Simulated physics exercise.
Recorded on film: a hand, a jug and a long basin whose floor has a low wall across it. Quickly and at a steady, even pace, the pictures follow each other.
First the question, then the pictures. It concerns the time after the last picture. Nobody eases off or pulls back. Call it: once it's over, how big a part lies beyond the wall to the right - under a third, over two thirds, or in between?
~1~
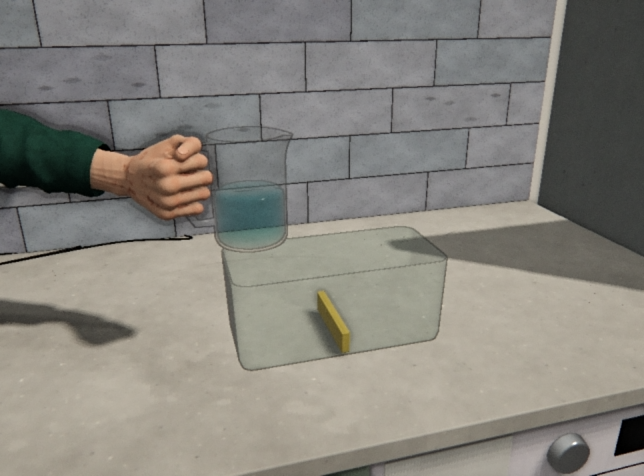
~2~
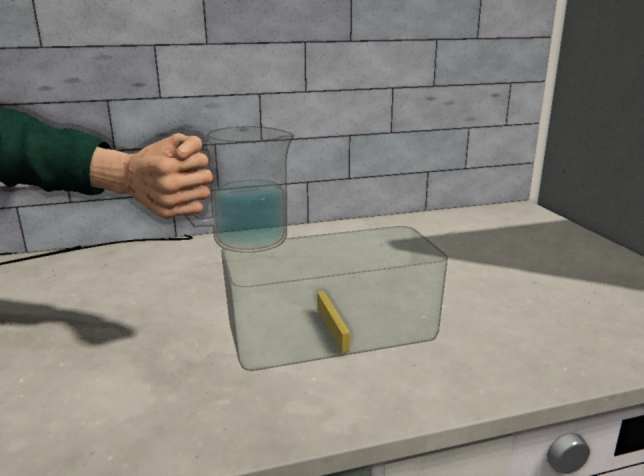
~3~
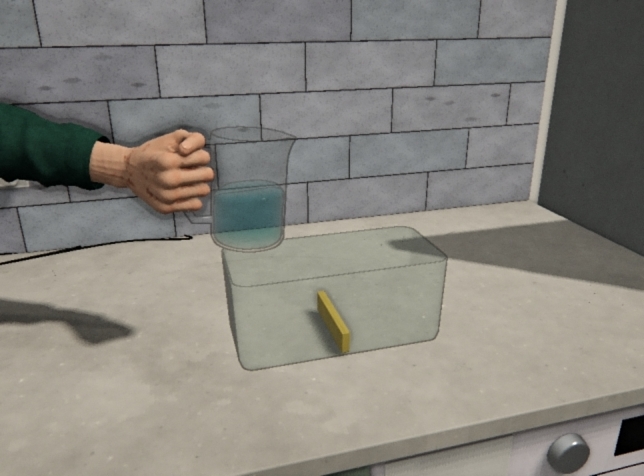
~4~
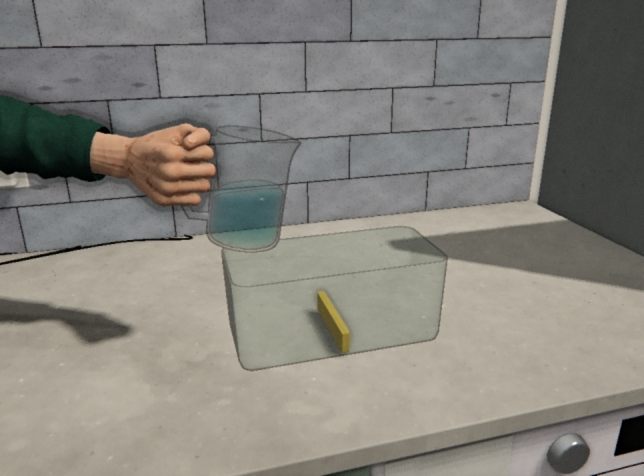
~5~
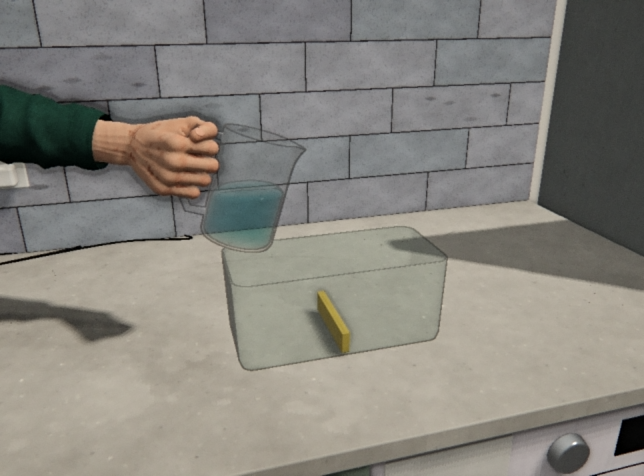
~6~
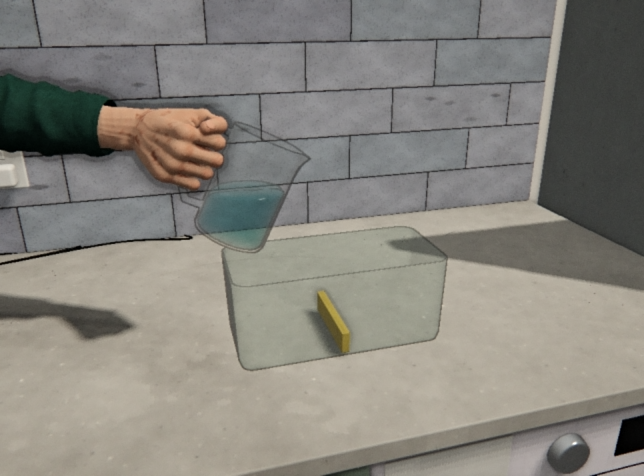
Over two thirds.
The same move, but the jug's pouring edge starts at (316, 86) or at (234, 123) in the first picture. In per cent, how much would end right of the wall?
The first gives 85 %, the second 10 %.
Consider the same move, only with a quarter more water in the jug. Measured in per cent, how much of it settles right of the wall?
It comes to 90 per cent or so.
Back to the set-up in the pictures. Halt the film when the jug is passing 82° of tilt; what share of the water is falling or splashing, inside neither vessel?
It comes to around 5 per cent.
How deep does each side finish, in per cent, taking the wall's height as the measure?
Once still, it is 10 % on the left and 70 % on the right.
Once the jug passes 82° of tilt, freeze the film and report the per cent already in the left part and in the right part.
Split: Left 0 per cent, right 0 per cent.
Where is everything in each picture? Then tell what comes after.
In the first frame, tilt 0°; pouring edge (293, 133); surface from (213, 192) to (283, 185); the long basin's rim runs from (227, 267) to (429, 243); the wall's top is at (332, 312).
In the second frame, tilt 1°; pouring edge (294, 133); surface from (213, 192) to (283, 185).
In the third frame, tilt 4°; pouring edge (297, 136); surface from (212, 193) to (282, 185).
In the fourth frame, tilt 10°; pouring edge (301, 141); surface from (212, 193) to (282, 186).
In the fifth frame, tilt 17°; pouring edge (306, 148); surface from (209, 195) to (282, 186).
In the sixth frame, tilt 26°; pouring edge (311, 157); surface from (206, 196) to (284, 186).
A moment on, the jug is tipped on its side and 95 per cent is still to pour, 0 is left of the wall and 0 right of it.
Next, the jug is tipped right over and 38 per cent is still to pour, 5 is left of the wall and 41 right of it.
Then the jug is tipped right over and 6 per cent is still to pour, 7 is left of the wall and 84 right of it.
Later the jug is tipped right over and 0 per cent is still to pour, 7 is left of the wall and 93 right of it.
Finally, 8 per cent lies left of the wall, 92 right of it and 0 outside.
